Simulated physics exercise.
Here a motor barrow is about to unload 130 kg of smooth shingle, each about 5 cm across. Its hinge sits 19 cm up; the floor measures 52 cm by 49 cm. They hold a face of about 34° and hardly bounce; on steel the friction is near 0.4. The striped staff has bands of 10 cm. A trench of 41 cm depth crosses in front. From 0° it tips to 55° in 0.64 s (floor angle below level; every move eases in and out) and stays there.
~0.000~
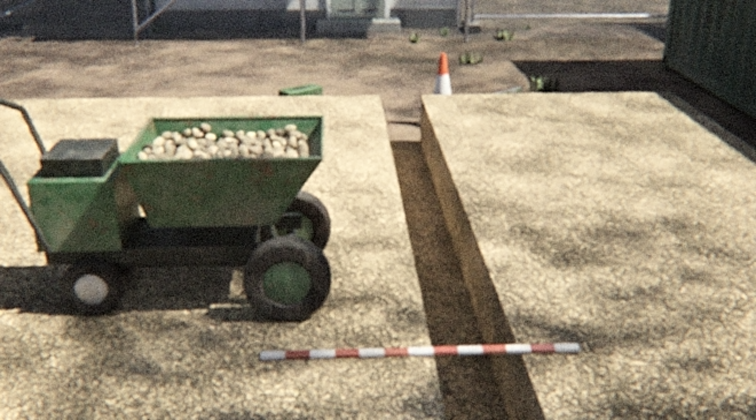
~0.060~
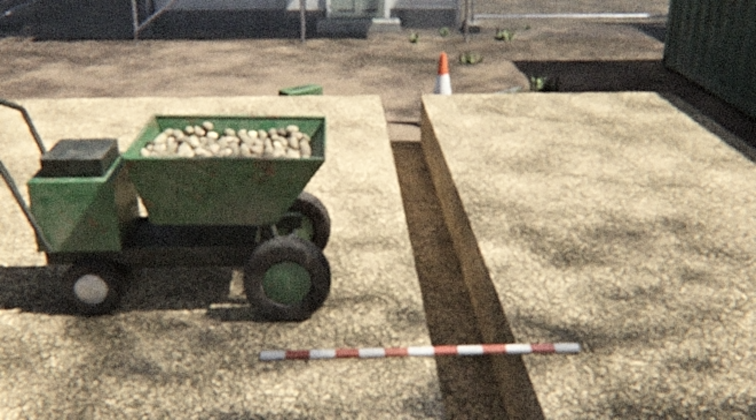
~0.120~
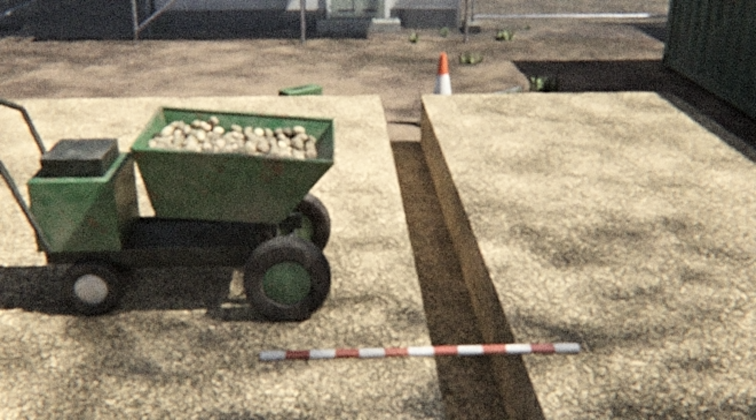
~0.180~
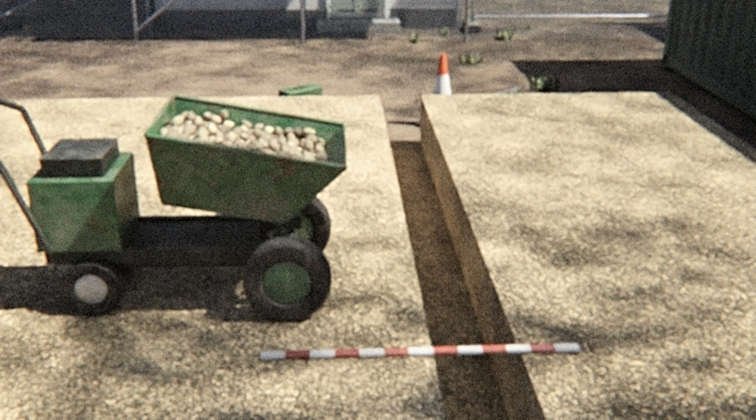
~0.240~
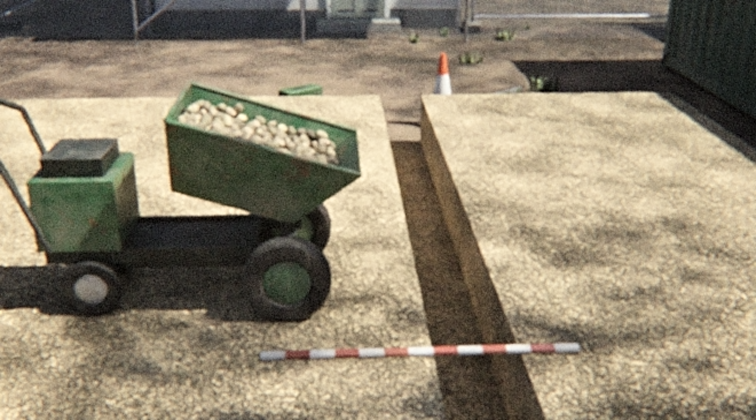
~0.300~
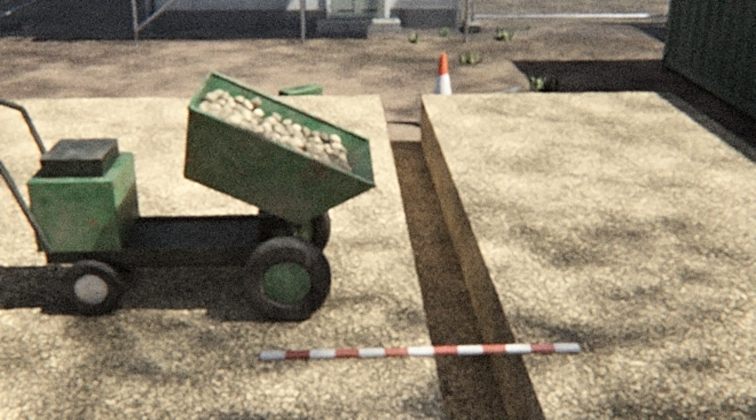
A green skip full of pale stones tilts steadily to the right on a motor barrow.
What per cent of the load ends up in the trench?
Some 49 per cent of it.
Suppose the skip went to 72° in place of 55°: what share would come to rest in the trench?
Then about 80 per cent.
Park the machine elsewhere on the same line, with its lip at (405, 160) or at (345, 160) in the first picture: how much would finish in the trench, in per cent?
About 10 and 40 per cent.
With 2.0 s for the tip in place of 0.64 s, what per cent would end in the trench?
In that case some 50 per cent.
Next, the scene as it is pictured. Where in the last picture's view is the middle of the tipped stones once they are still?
Around (465, 350).
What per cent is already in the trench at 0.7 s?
Some 10 per cent.
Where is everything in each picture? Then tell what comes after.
In the first picture, lip at (322, 159), floor tilted 0°, highest stones at (223, 141).
In the second picture, the skip is at 1°, its lip at (325, 160); the top of the load is at (202, 141); the stones move at 0.3 m/s on average.
In the third picture, the skip is at 5°, its lip at (334, 163); the top of the load is at (201, 134); the stones move at 0.7 m/s on average.
In the fourth picture, lip at (347, 168), floor tilted 11°, highest stones at (190, 122); the stones move at 0.9 m/s on average.
In the fifth picture, the skip is at 17°, its lip at (361, 176); the top of the load is at (195, 112); the stones move at 1.1 m/s on average.
In the sixth picture, the skip is at 25°, its lip at (376, 186); the top of the load is at (214, 102); the stones move at 1.2 m/s on average.
After 0.5 s the floor is at 46°; 100 % in the skip; the foremost stones are at (383, 201).
After 0.7 s the floor is at 55°; 92 % in the skip, 1 % short of the trench, 8 % in the trench; the foremost stones are at (463, 254).
After 1.1 s the floor is at 55°; 55 % in the skip, 1 % short of the trench, 34 % in the trench, 10 % past the trench; the foremost stones are at (586, 296).
After 3.0 s the floor is at 55°; 40 % in the skip, 49 % in the trench, 11 % past the trench; the foremost stones are at (742, 290).
